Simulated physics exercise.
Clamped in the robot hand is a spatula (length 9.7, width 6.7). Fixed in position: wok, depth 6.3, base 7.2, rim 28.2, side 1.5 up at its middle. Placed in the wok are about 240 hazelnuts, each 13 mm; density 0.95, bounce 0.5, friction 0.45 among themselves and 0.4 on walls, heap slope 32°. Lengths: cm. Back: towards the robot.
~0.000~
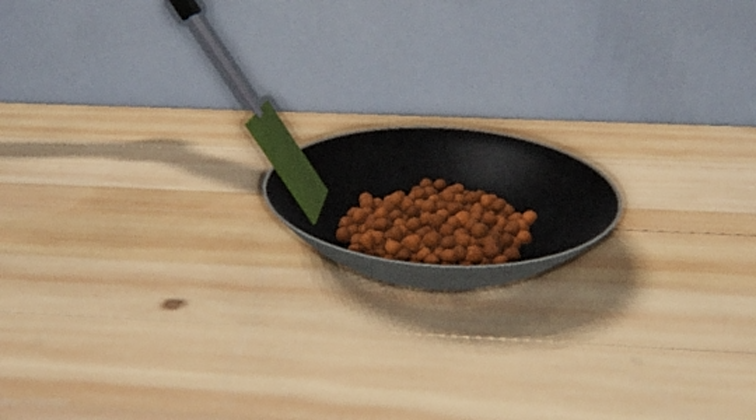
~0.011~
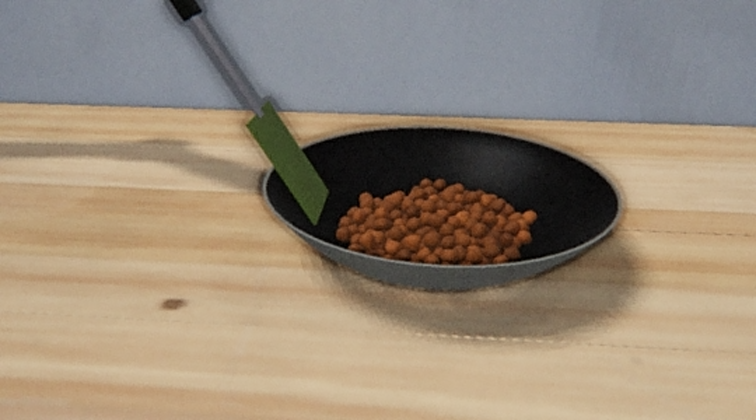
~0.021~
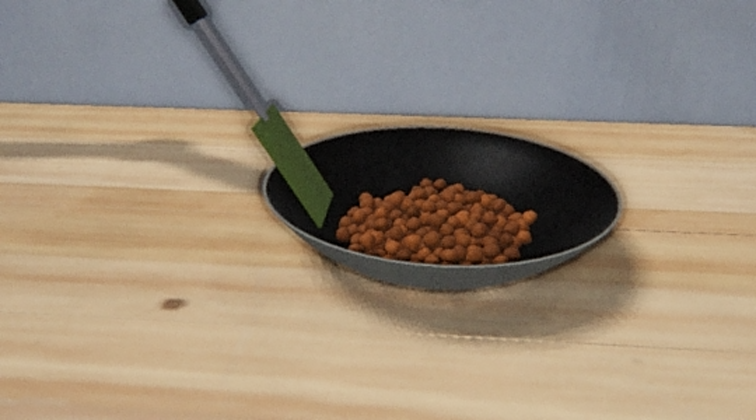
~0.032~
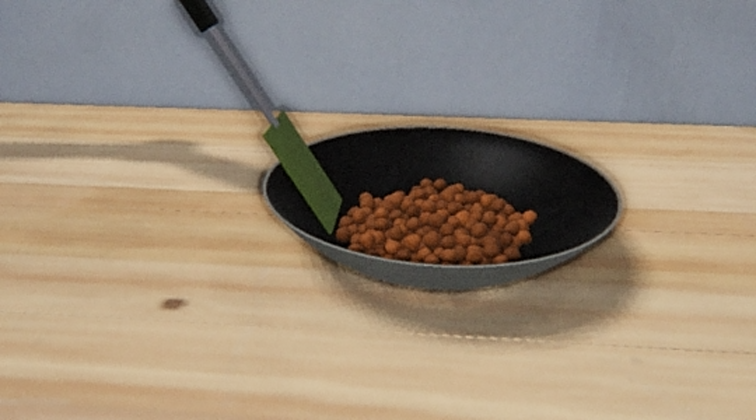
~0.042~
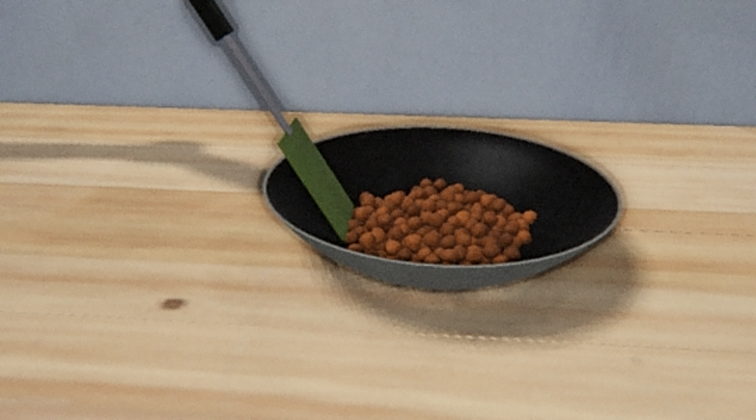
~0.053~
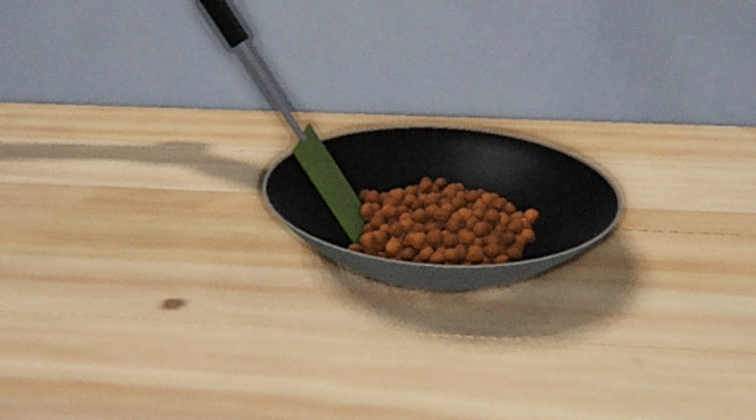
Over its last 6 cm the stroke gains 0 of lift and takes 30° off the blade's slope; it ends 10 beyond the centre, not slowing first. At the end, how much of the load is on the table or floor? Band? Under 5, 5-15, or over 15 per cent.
Over 15 per cent.
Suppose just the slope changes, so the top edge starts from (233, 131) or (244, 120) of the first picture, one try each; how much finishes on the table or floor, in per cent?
Some 25 and 25 per cent.
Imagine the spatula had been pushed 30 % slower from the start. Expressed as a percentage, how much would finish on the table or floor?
Some 15 in a hundred.
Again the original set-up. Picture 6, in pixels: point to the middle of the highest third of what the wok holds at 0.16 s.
Roughly pixel (523, 205).
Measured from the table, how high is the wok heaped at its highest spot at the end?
Some 7.0 cm.
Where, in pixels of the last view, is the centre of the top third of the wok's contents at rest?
The middle lies somewhere around (542, 212).
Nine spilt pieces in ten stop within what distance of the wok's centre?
That's near 45 cm.
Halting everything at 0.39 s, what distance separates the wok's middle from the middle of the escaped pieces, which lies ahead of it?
20 cm.
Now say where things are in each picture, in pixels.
Spatula top edge at (257, 111), sloping 59°; upper third of the load around (439, 219), from x 345 to 530, top at y 185; 240 in the wok, in the first frame.
Spatula top edge at (258, 112), sloping 59°; upper third of the load around (439, 219), from x 345 to 530, top at y 185, in the second frame.
Spatula top edge at (263, 115), sloping 59°; upper third of the load around (439, 219), from x 345 to 530, top at y 185, in the third frame.
Spatula top edge at (273, 122), sloping 59°; upper third of the load around (439, 219), from x 345 to 530, top at y 185, in the fourth frame.
Spatula top edge at (287, 129), sloping 59°; upper third of the load around (433, 218), from x 350 to 530, top at y 185, in the fifth frame.
Spatula top edge at (301, 136), sloping 59°; upper third of the load around (432, 215), from x 355 to 530, top at y 185; 240 in the wok, in the sixth frame.
By 0.11 s, sloping 59°, highest piece 8 above the table; 240 in the wok.
By 0.16 s, sloping 53°, highest piece 9 above the table; 240 in the wok.
By 0.39 s, sloping 29°, highest piece 8 above the table; 180 in the wok, 37 on the table or floor, 23 on the blade or in flight.
By 1.44 s, sloping 29°, highest piece 7 above the table; 180 in the wok, 60 on the table or floor.
Final count, 180 in the wok, 60 on the table or floor. That is 25 % on the table or floor.
